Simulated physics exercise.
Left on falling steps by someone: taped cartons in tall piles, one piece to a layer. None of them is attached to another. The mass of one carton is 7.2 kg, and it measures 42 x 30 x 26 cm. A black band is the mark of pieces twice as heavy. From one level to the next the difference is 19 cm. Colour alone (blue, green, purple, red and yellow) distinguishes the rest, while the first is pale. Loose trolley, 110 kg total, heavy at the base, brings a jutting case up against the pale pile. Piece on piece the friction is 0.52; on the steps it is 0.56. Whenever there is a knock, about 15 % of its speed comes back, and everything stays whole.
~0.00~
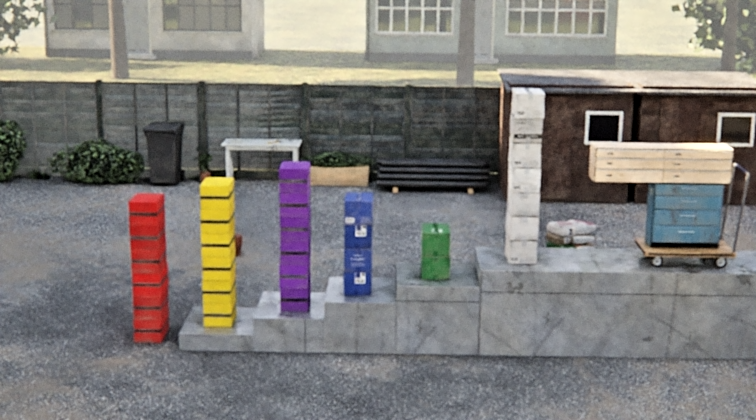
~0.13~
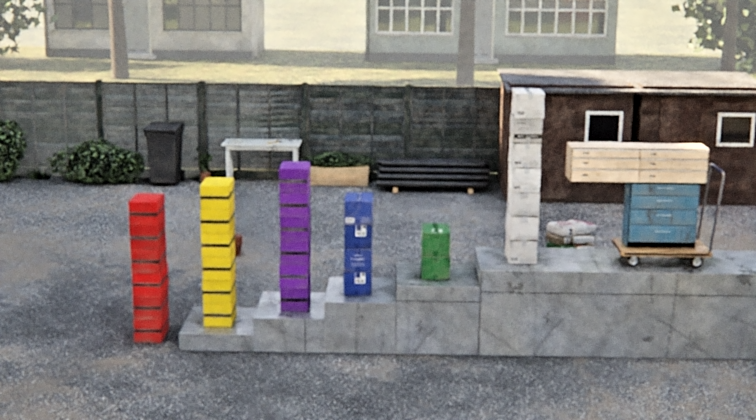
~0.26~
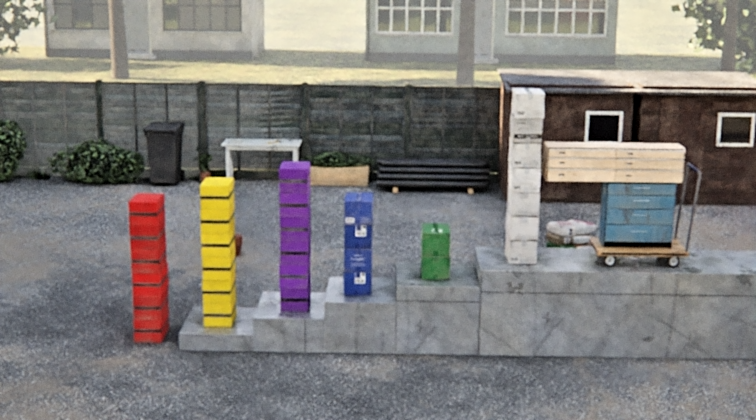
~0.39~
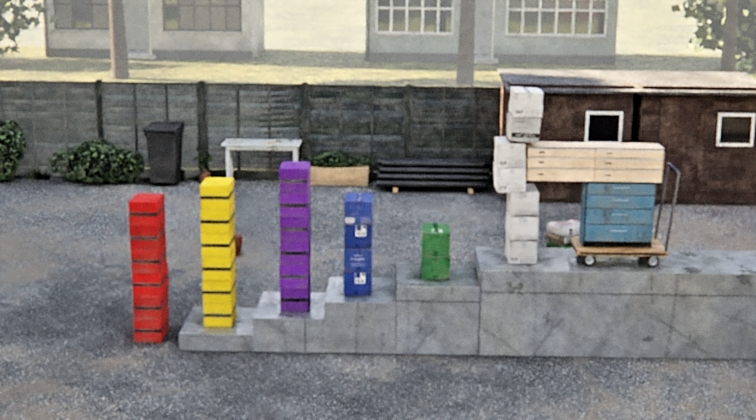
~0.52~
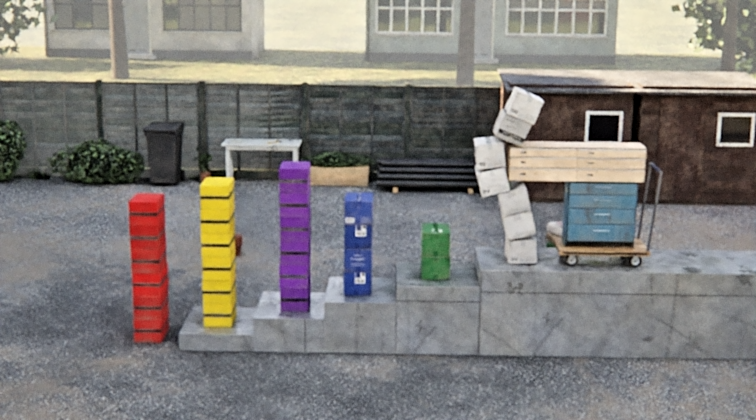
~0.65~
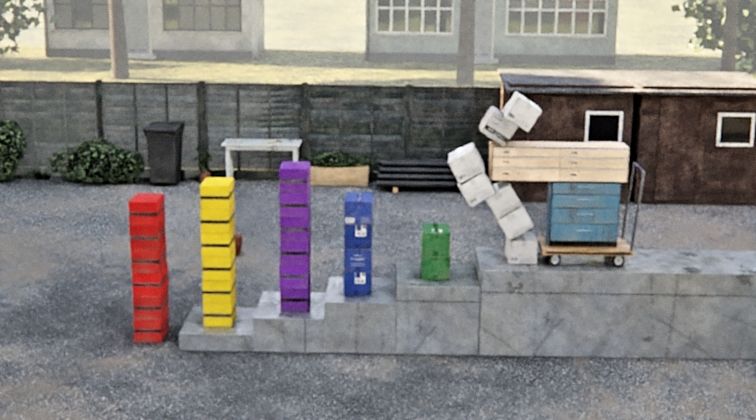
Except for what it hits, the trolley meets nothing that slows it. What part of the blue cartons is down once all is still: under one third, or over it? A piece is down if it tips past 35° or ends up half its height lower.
Under one third.
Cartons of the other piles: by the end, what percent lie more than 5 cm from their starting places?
15 in a hundred.
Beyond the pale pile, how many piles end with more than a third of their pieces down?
Counted up, you get 0.
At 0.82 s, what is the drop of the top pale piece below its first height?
Some 20 centimetres.
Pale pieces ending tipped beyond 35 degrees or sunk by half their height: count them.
That happens to 6 of them.
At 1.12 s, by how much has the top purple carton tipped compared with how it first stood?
Angle from initial pose, roughly 0 deg - estimate.
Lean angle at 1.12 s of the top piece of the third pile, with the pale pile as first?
0°.
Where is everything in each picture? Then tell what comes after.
In the first frame (each place is the centre of the face we see best), load (601, 158) 56 cm short; top blue carton (358, 213); top purple carton (293, 181); the others all in place.
In the second frame, load (577, 158) 31 cm short; top blue carton (358, 213).
In the third frame, load (553, 157) 7 cm short; top blue carton (358, 213).
In the fourth frame, load (532, 157) 15 cm in; top blue carton (358, 213).
In the fifth frame, load (515, 157) 33 cm in, top of the pale pile leaning 22°; top blue carton (358, 213); the others all in place.
In the sixth frame, load (498, 157) 51 cm in, top of the pale pile leaning 33°; top blue carton (358, 213); top red carton (143, 214); the others all in place.
By 0.82 s, 6 of the pale pile down; none of the 4 blue cartons down (0 of 24 in all colours); top blue carton unmoved.
By 1.12 s, 5 of the pale pile down; none of the 4 blue cartons down (0 of 24 in all colours); top blue carton tilted 4°; top green carton tilted 6°.
By 2.28 s, 6 of the pale pile down; none of the 4 blue cartons down (0 of 24 in all colours); top blue carton tilted 20°.
When it is over (3.8 s), 6 of the pale pile down; none of the 4 blue cartons down (0 of 24 in all colours); top blue carton tilted 20°; top purple carton unmoved. That is 0 per cent. In pixels of the last frame, middles, top blue carton near (325, 211), top purple carton near (294, 177).
